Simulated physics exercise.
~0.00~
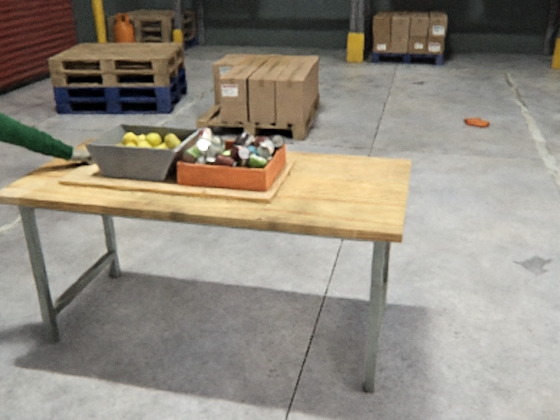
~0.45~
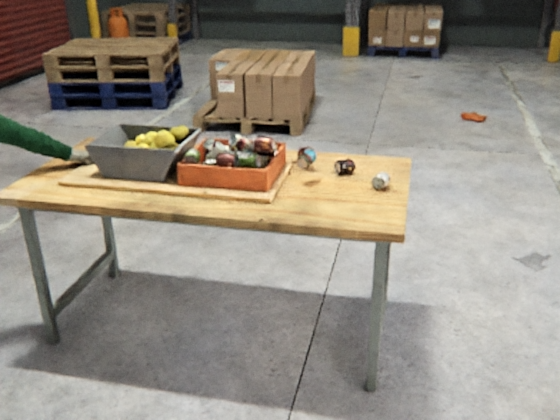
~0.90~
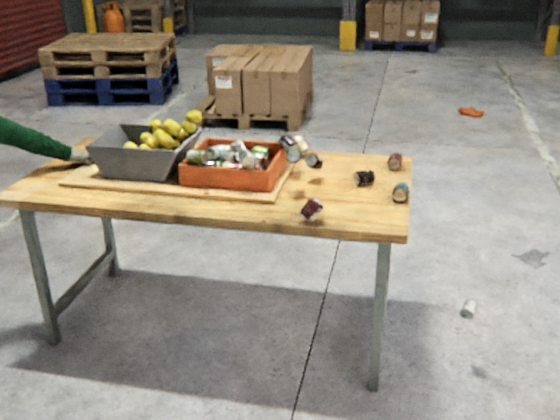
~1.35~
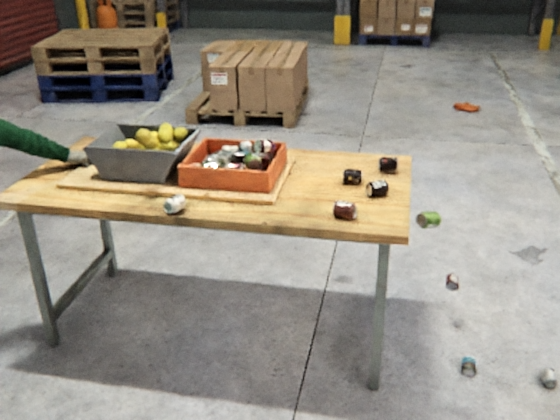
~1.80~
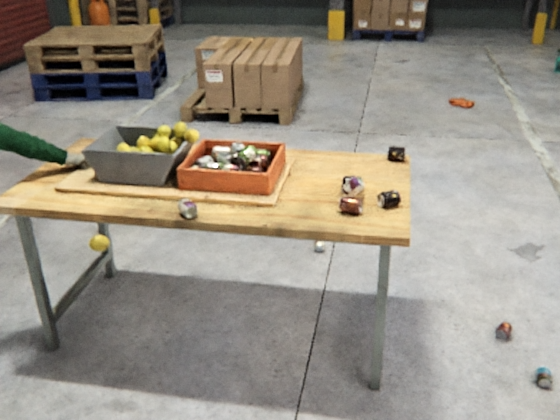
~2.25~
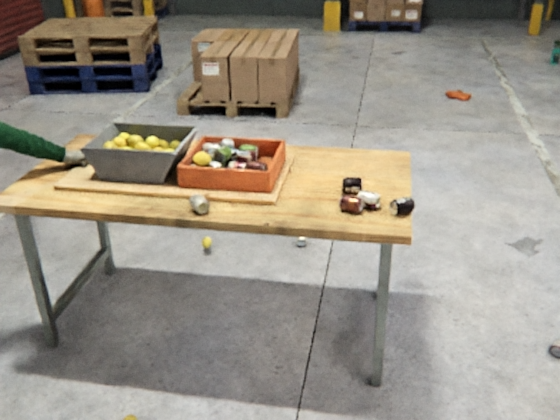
A green-sleeved arm at the left grips a board on a wooden table, shaking an orange basket of mini cans and a grey basket of lemons. At first the goods stay inside, then a few cans hop out to the right and tumble across the tabletop. More follow, some dropping off the table and rolling over the concrete floor, while the lemons heap up and shift. A lemon then falls below the front edge. At the end, a small cluster of cans rests at the table's right, another lies near the front edge, and both baskets remain well filled.
